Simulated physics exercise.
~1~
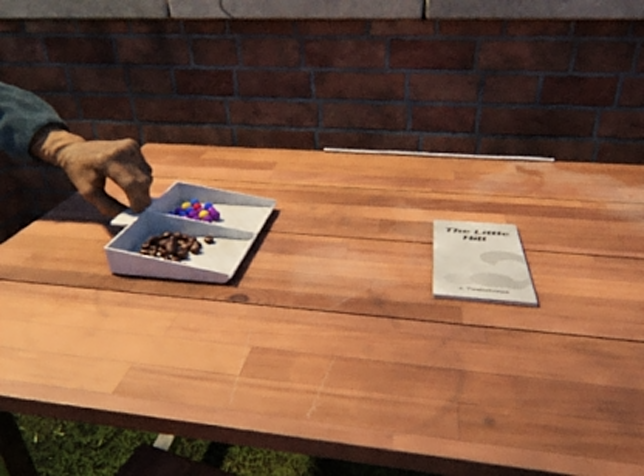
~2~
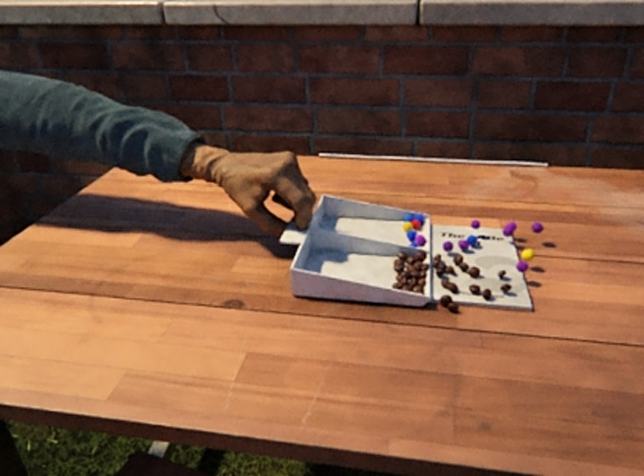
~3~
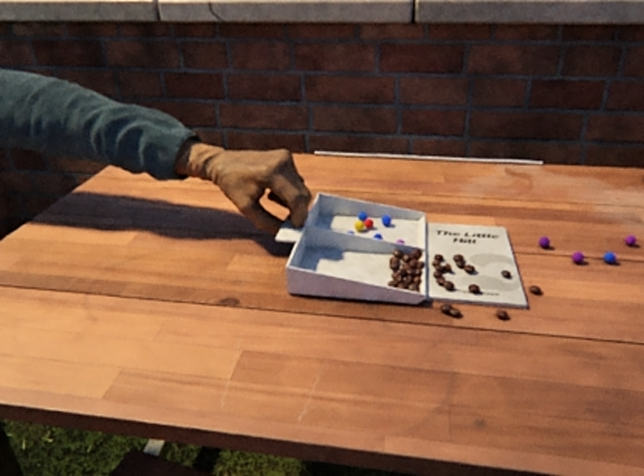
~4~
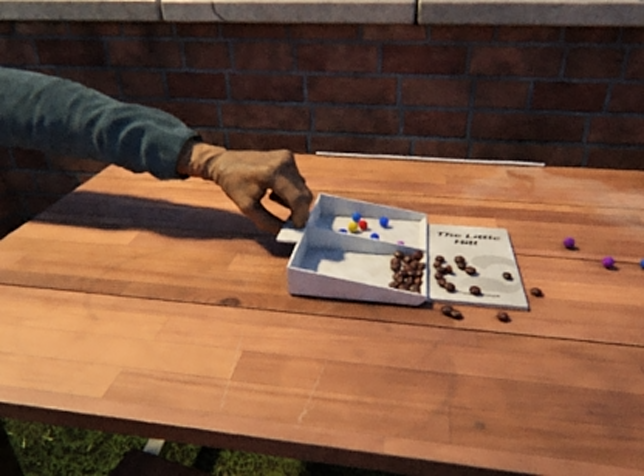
On a wooden table outdoors, in front of a brick wall, a hand in a blue-green sleeve holds a shallow white tray with two compartments, brown beans in the near one and small colorful balls in the far one. The hand slides the tray to the right until it stops against a thin book lying flat. Beans and balls spill over the front rim onto the book. Several balls roll on across the table to the right, while most of the spilled beans settle on and beside the cover. The tray ends resting against the book, with some of each batch still inside.
